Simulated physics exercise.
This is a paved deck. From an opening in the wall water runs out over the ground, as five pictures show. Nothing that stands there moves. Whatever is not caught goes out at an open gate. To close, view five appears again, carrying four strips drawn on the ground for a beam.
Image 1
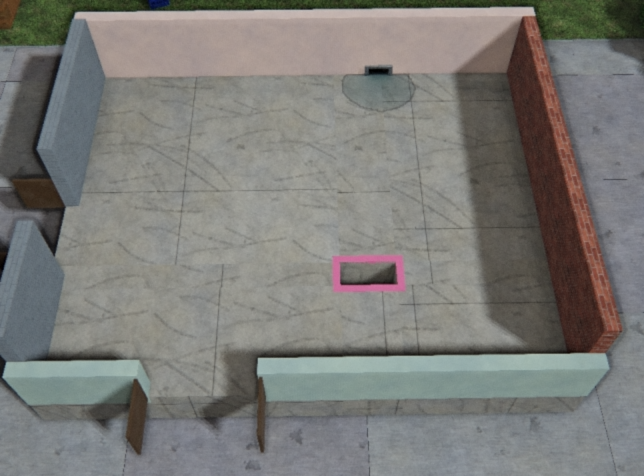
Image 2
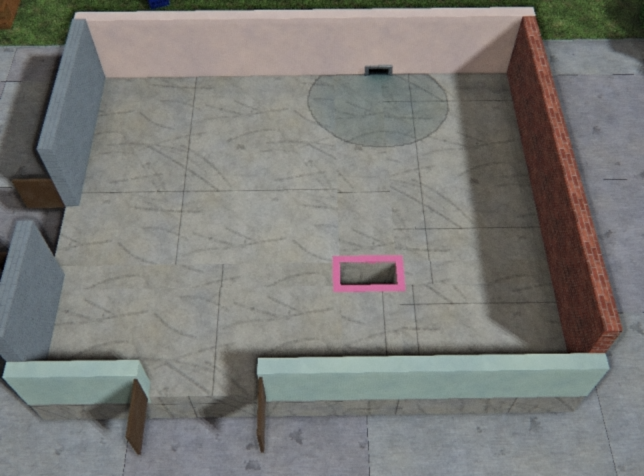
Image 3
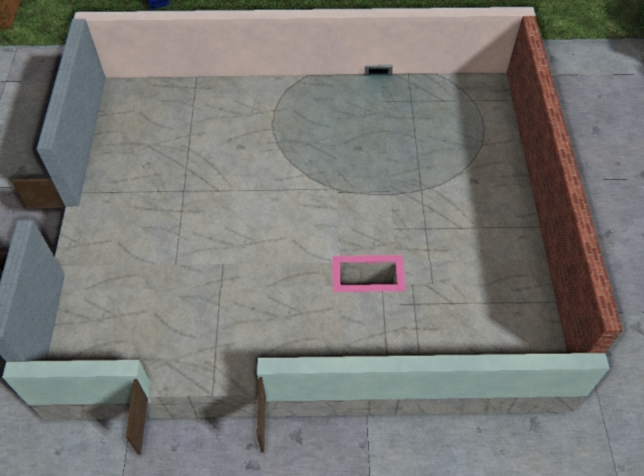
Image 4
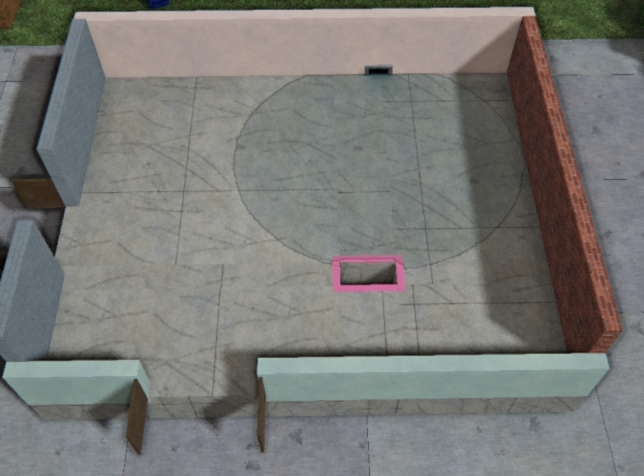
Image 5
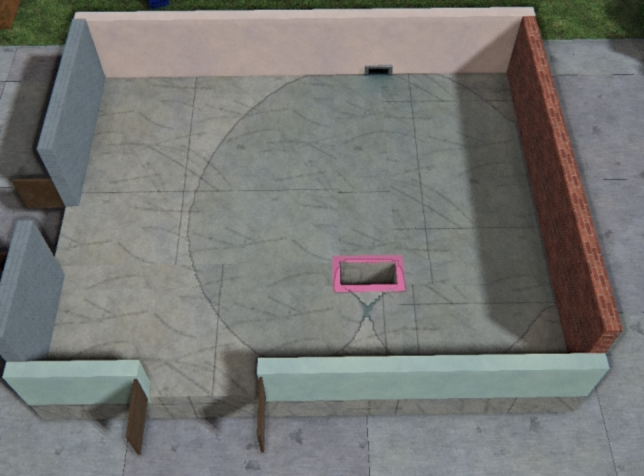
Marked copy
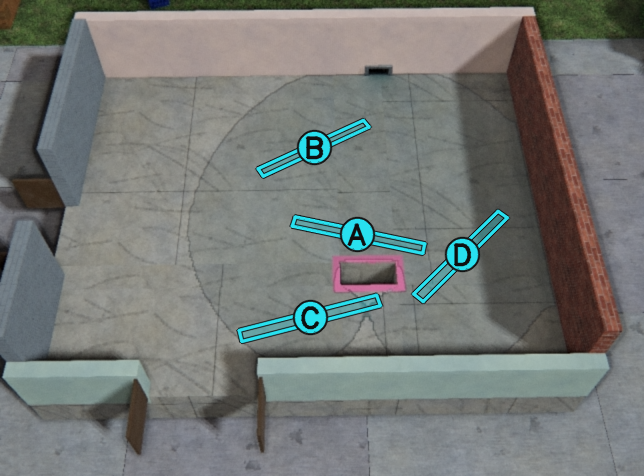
A round sheet of water spread from a small opening at the back wall across the walled paved deck, widening steadily until it surrounded the pink-edged drain and reached the pale green front wall.
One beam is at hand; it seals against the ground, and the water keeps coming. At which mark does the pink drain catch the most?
The best place is D.
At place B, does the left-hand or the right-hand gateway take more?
The right gate.
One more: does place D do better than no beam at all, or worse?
Place D is better.
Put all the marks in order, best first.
The order is D, C, B, A.
In cyan, A from (293, 221) to (423, 248); B from (260, 172) to (366, 123); C from (240, 335) to (378, 300); D from (418, 297) to (502, 214).
For place A, about 8 % of the stream goes into the pink drain, about 88 % out by the gates.
For place B, about 17 % of the stream goes into the pink drain, about 78 % out by the gates.
For place C, about 29 % of the stream goes into the pink drain, about 64 % out by the gates.
For place D, about 44 % of the stream goes into the pink drain, about 49 % out by the gates.
